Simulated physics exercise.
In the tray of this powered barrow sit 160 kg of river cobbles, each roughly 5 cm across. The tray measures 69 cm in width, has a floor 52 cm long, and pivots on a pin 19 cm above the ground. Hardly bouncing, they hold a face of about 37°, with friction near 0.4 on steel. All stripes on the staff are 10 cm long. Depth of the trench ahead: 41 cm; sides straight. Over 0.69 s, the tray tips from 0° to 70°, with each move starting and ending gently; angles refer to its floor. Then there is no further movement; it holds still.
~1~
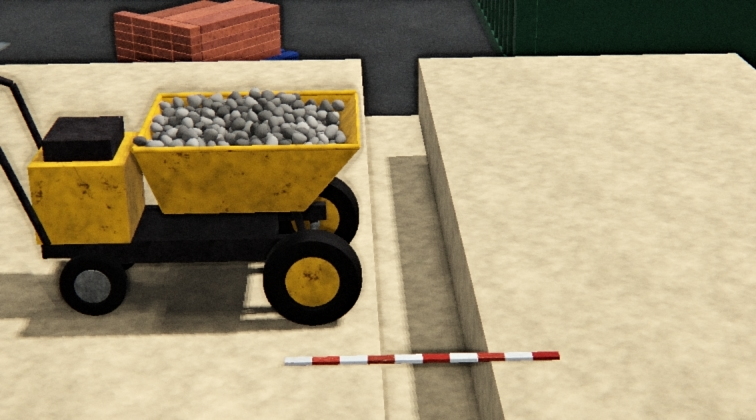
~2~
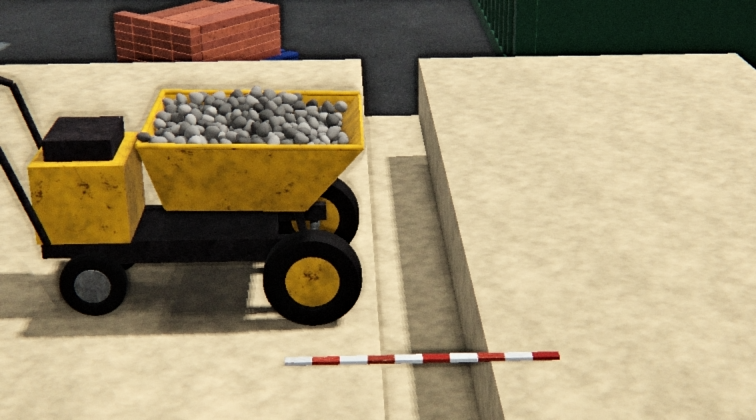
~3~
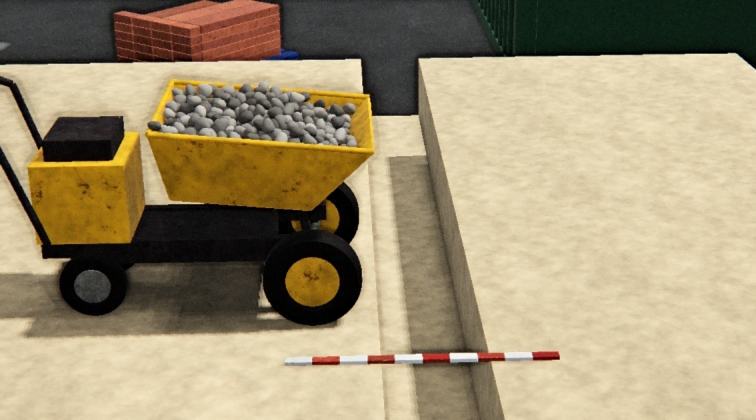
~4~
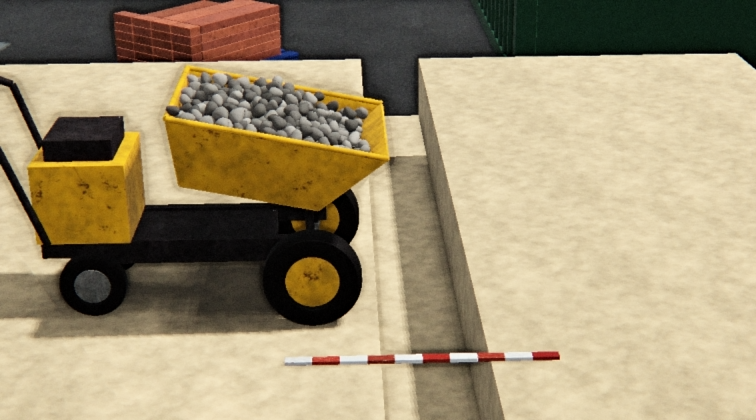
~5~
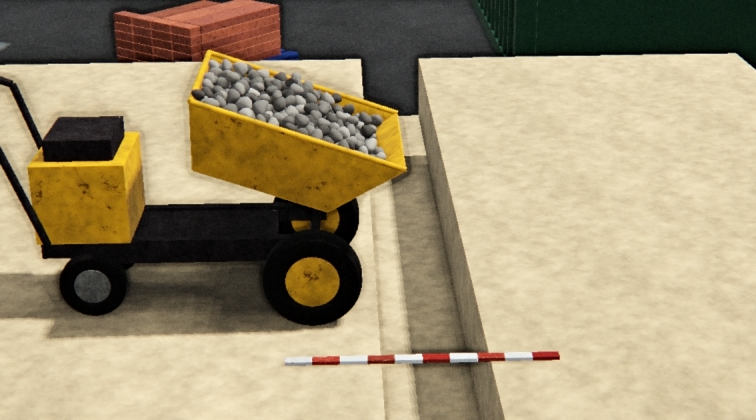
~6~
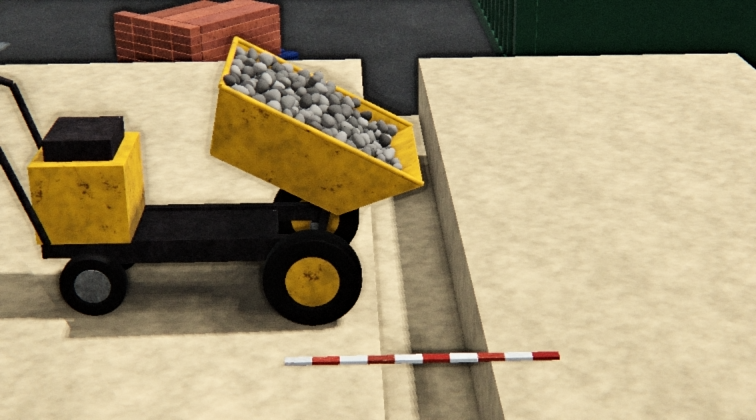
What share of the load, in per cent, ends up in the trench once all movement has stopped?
About 21 per cent.
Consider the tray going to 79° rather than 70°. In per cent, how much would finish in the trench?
About 20 per cent would end up in the trench.
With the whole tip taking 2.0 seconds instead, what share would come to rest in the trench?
I'd put it at some 40 in a hundred.
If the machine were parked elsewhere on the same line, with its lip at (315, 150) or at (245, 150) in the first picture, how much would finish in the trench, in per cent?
The first gives about 55 percent and the second about 100 percent.
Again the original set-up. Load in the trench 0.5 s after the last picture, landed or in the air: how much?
Close to 0 per cent at that time.
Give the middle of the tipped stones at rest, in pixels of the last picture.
I'd point somewhere around (539, 279).
Then, 0.2 s after the last picture the floor is at 59°, 100 % in the tray; the foremost stones are at (447, 209).
Then, 0.5 s after the last picture the floor is at 70°, 60 % in the tray, 2 % in the trench, 38 % past the trench; the foremost stones are at (559, 269).
Then, 0.8 s after the last picture the floor is at 70°, 18 % in the tray, 5 % in the trench, 77 % past the trench; the foremost stones are at (744, 264).
Then, 2.8 s after the last picture the floor is at 70°, 0 % in the tray, 21 % in the trench, 79 % past the trench; the foremost stones are past the picture's edge.
